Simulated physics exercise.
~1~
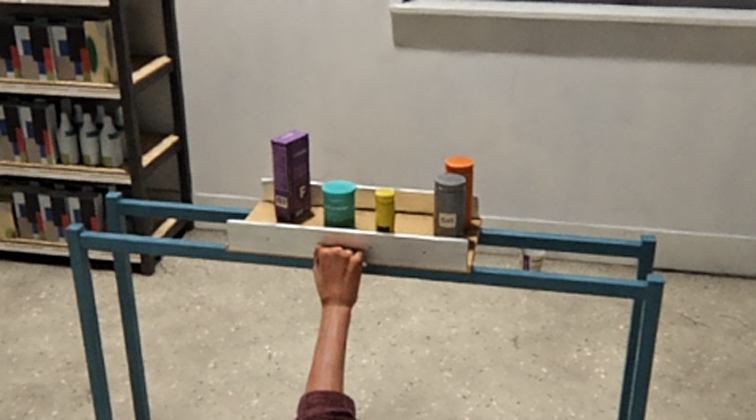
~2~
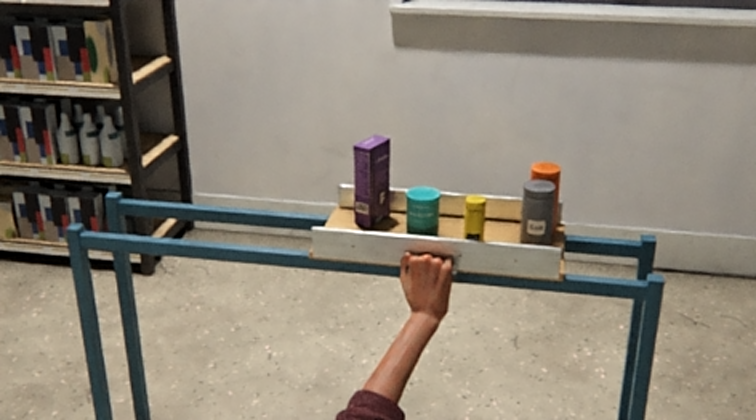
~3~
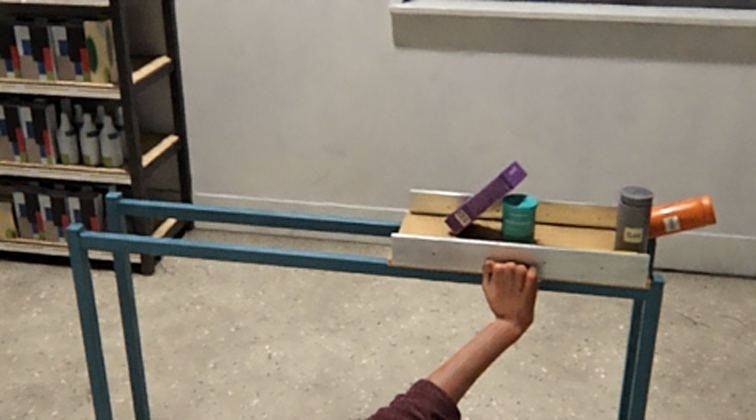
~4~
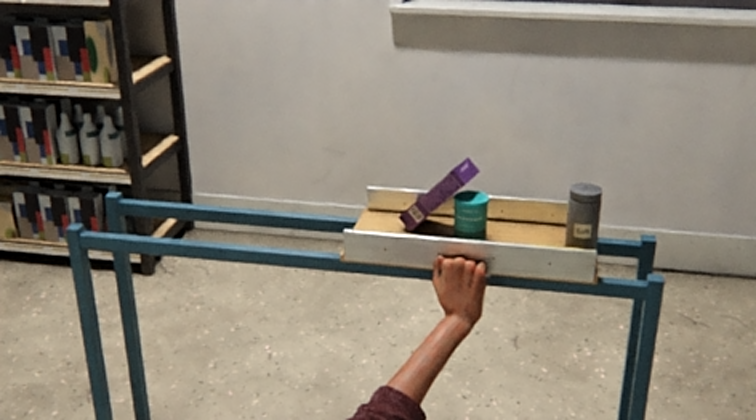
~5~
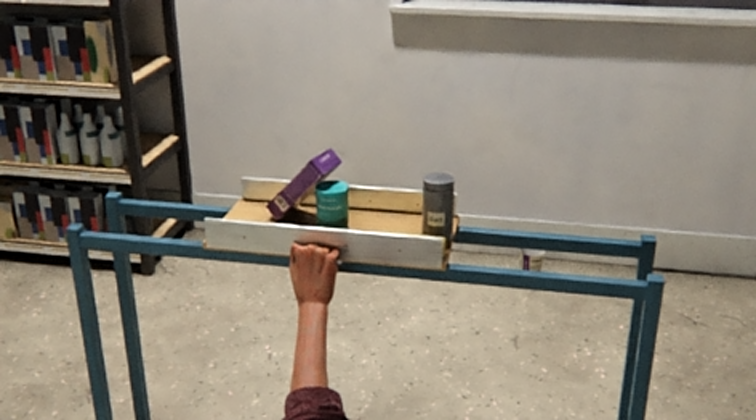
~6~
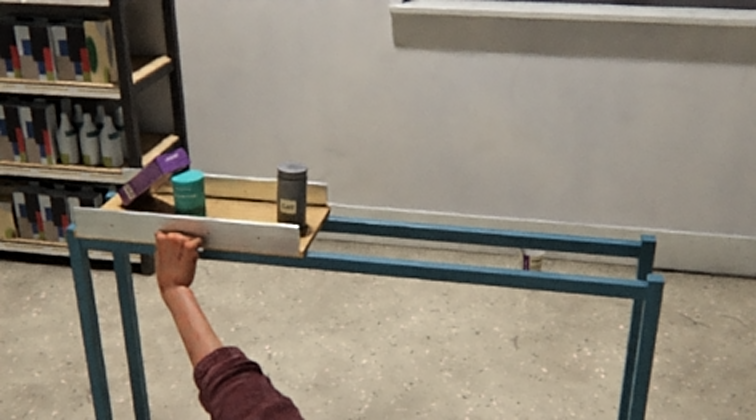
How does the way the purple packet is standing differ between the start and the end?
At the start the purple packet stands upright on the tray, and at the end it is leaning over to the right.
